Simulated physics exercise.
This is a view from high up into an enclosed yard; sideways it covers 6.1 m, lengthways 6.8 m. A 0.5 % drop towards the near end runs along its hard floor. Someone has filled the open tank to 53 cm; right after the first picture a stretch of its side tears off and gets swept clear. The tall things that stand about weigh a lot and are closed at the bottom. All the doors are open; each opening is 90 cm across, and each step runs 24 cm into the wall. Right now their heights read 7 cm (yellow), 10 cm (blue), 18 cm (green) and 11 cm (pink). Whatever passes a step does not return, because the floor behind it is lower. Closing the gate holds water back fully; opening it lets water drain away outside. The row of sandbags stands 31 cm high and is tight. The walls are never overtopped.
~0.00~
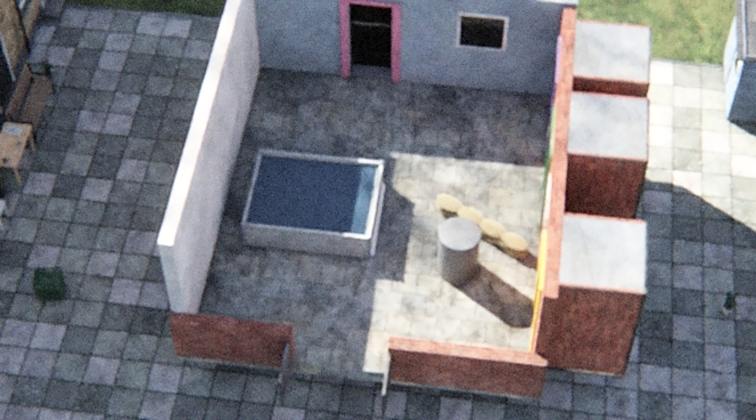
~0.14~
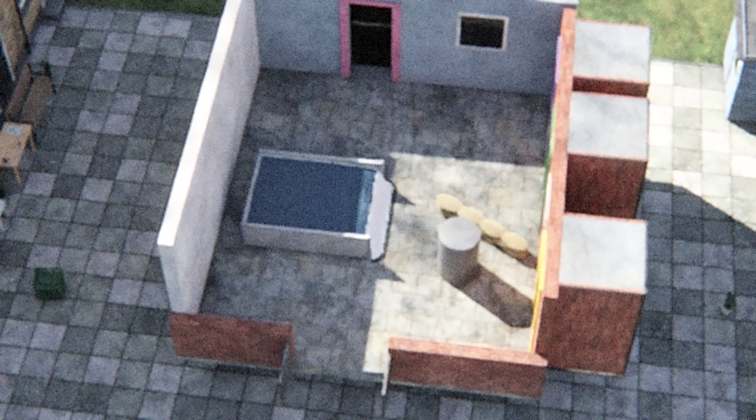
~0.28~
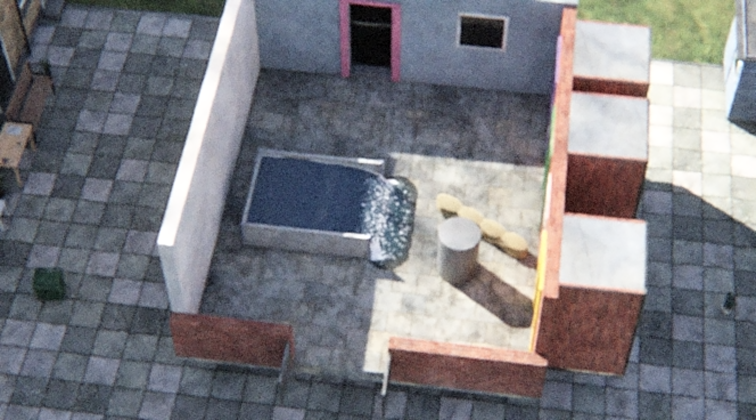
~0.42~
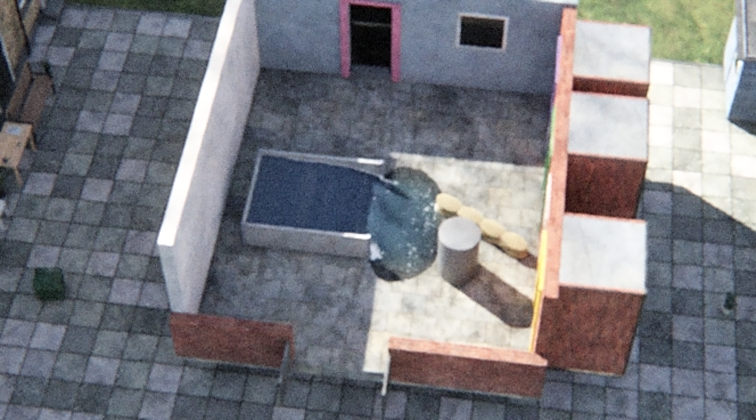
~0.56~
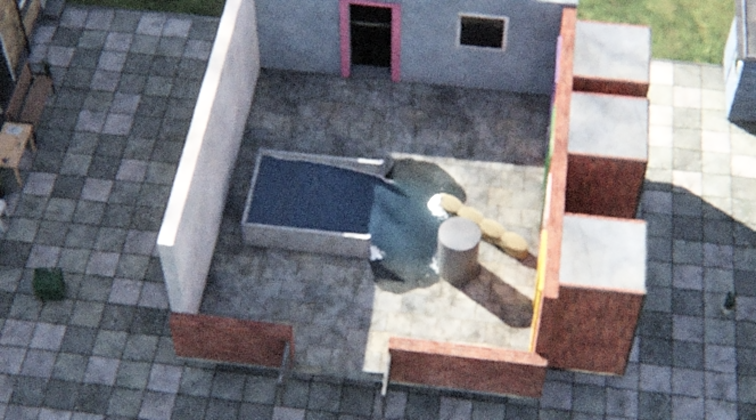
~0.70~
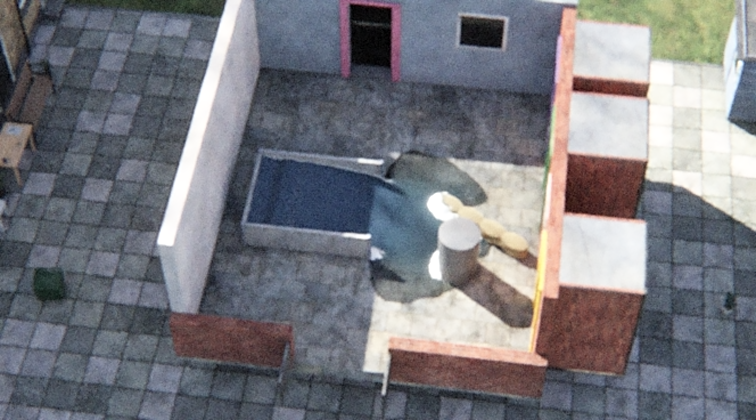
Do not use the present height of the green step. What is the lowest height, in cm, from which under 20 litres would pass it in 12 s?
6 cm.
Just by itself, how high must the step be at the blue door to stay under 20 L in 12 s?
Roughly 9.0 cm at the blue door.
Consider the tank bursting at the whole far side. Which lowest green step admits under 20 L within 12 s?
Some 11.0 centimetres.
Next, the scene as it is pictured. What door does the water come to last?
I'd say the pink door.
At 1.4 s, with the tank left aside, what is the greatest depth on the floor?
About 34 cm at most.
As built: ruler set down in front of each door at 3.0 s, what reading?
Lab note, depth in cm: Yellow 11; blue 12; green 8; pink 0.
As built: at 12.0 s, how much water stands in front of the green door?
4.5 cm.
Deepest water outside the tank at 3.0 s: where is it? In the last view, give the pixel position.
At about pixel (521, 377).
After 1.4 s water covers 20 % of the floor, deepest (34 cm) near (446, 245); 3 cm at the green door, 0 litres in over its 18 cm step.
After 3.0 s water covers 45 % of the floor, deepest (32 cm) near (521, 377); 8 cm at the green door, 0 litres in over its 18 cm step.
After 12.0 s water covers 95 % of the floor, deepest (10 cm) near (220, 228); 4 cm at the green door, 0 litres in over its 18 cm step.
At the green door as built, the water arrived by 1.3 s and peaked near 9 cm at 3.6 s.
With a step of 5 cm, 31 litres would have come in within the 12 s; with 6.5 cm, 14 litres. So under 20 litres takes about 6 cm.
